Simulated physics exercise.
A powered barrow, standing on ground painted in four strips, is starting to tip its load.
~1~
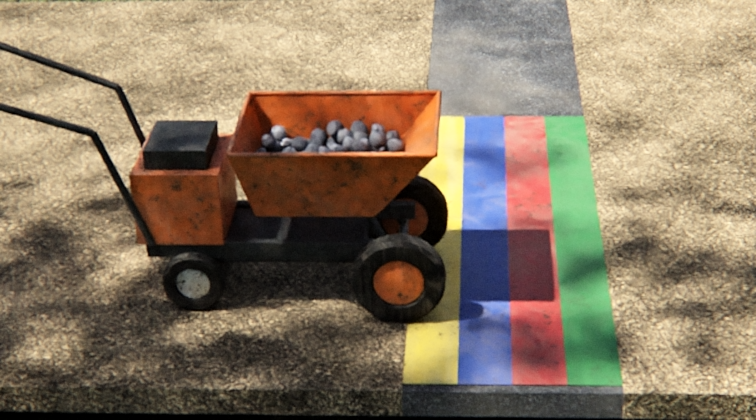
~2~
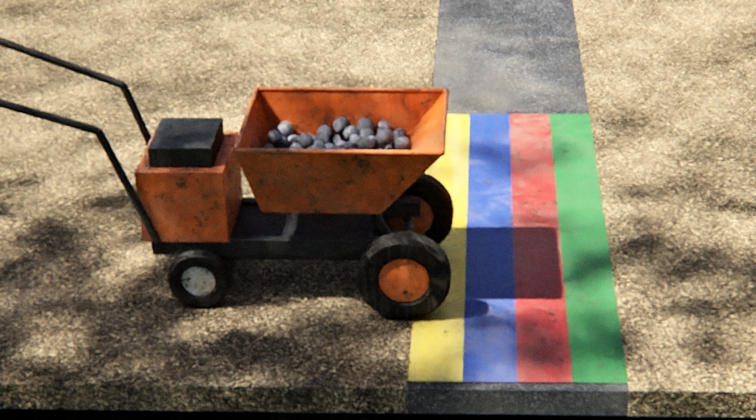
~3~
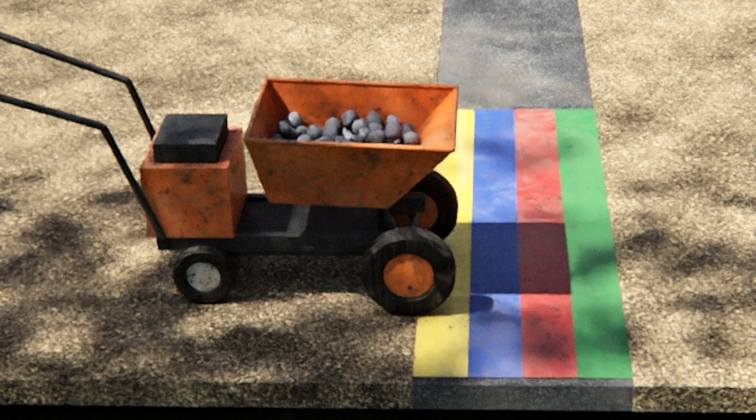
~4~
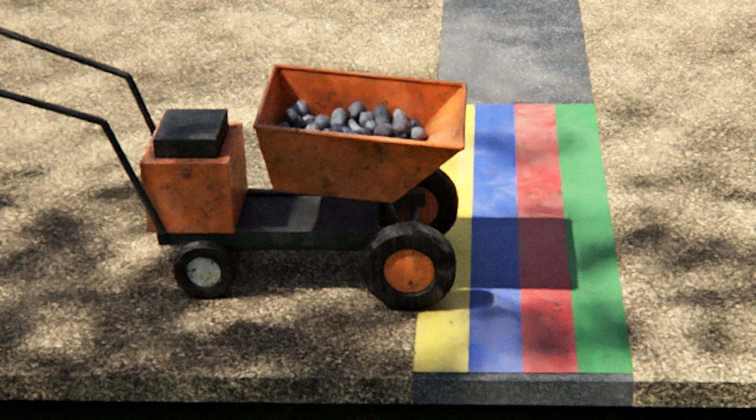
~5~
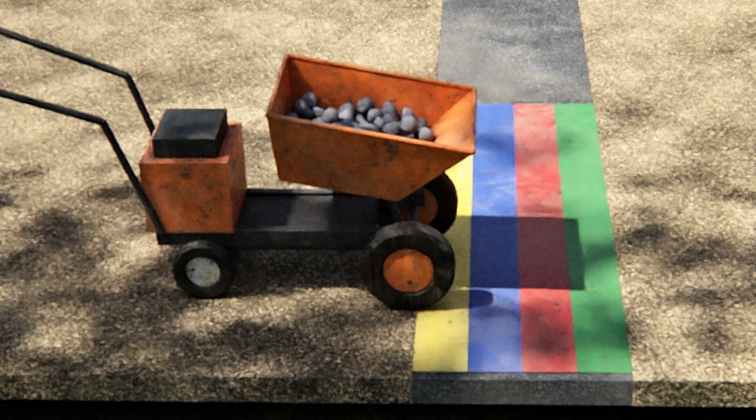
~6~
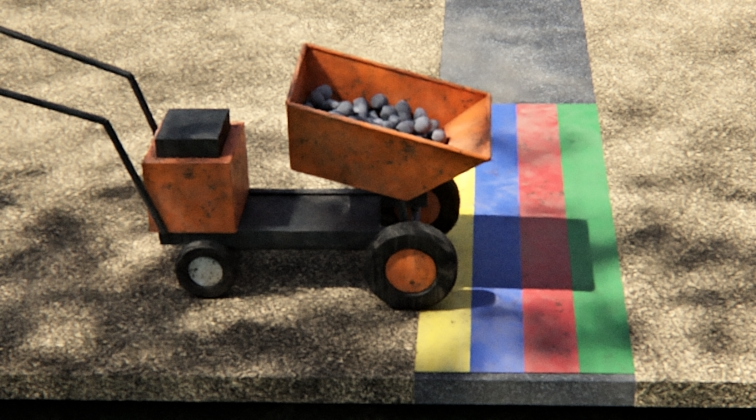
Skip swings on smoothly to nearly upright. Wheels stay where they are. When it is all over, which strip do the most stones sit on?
On the green strip.
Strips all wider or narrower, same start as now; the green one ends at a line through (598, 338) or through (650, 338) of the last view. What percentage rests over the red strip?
About 0 %, then 20 %.
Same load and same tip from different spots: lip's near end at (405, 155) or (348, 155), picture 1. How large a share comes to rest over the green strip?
About 40 percent at the first place and about 10 percent at the second.
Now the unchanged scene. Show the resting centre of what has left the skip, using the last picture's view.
Near (608, 264), more or less.
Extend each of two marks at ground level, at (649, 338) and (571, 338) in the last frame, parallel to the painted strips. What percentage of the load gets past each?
Some 20 and some 80 per cent, respectively.
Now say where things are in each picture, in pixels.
In the first frame, lip of the skip at (435, 155), level; top of the load at (323, 156), round cobbles; yellow strip at (432, 345); blue strip at (485, 345); red strip at (538, 345); green strip at (591, 346).
In the second frame, lip of the skip at (442, 153), level; top of the load at (330, 152).
In the third frame, lip of the skip at (453, 150), tipped barely; top of the load at (321, 147).
In the fourth frame, lip of the skip at (462, 148), tipped a little; top of the load at (328, 138).
In the fifth frame, lip of the skip at (473, 152), tipped a little; top of the load at (320, 125).
In the sixth frame, lip of the skip at (489, 159), tipped clearly; top of the load at (331, 120); yellow strip at (444, 332); blue strip at (497, 333); red strip at (550, 333); green strip at (603, 334).
Soon after the last picture, skip tipped steeply; all in the skip.
A little later, skip tipped right over; about two thirds in the skip; a stray few over the red strip; about a quarter over the green strip; a stray few off the paint.
Later still, skip tipped right over; a small part in the skip; a small part over the red strip; about half over the green strip; about a third off the paint.
At rest, skip tipped right over; a small part in the skip; none over the yellow strip; none over the blue strip; a small part over the red strip; about half over the green strip; about a third off the paint.
